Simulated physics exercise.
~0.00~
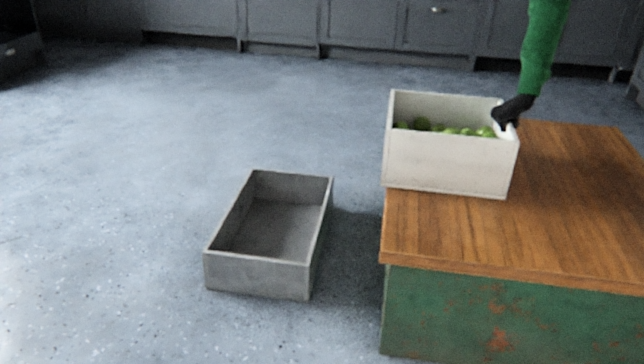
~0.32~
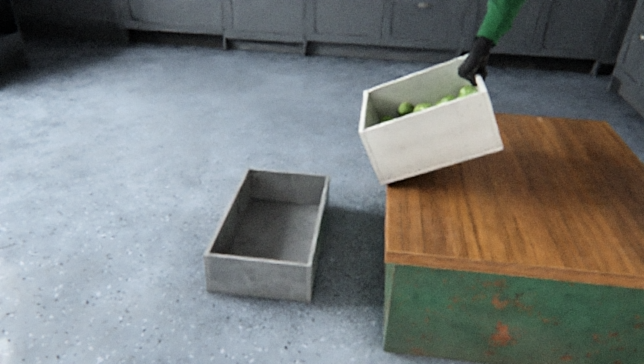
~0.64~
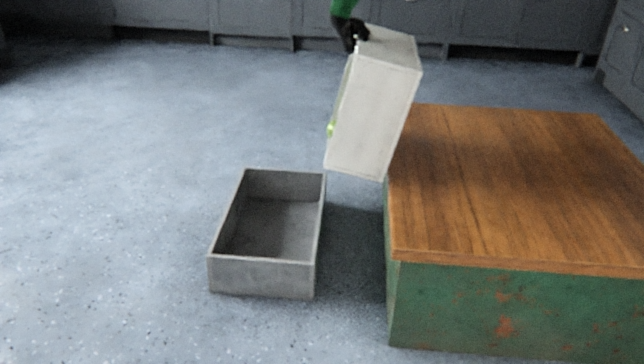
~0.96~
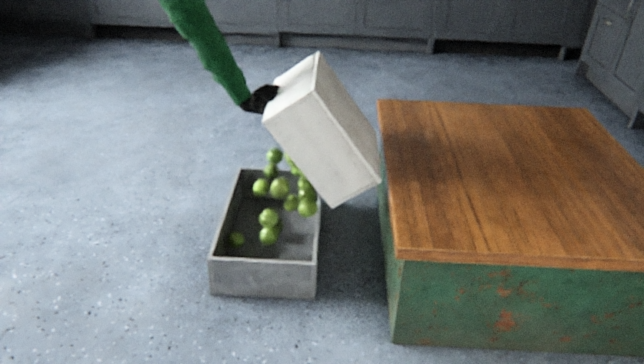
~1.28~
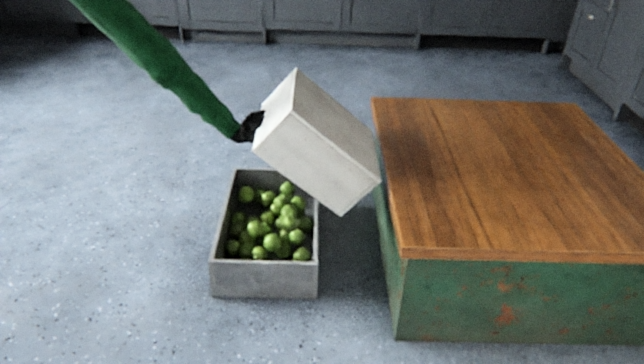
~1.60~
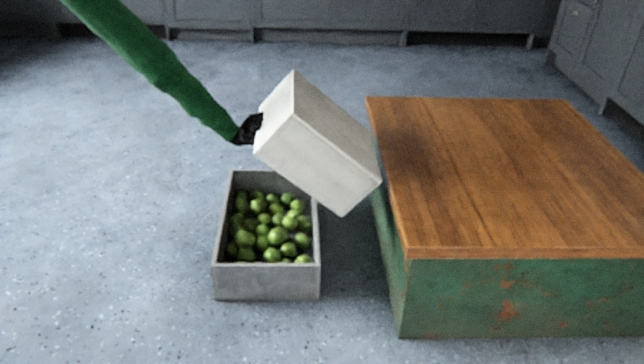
A white tote of green apples tips off the bench, emptying into the grey tote below.
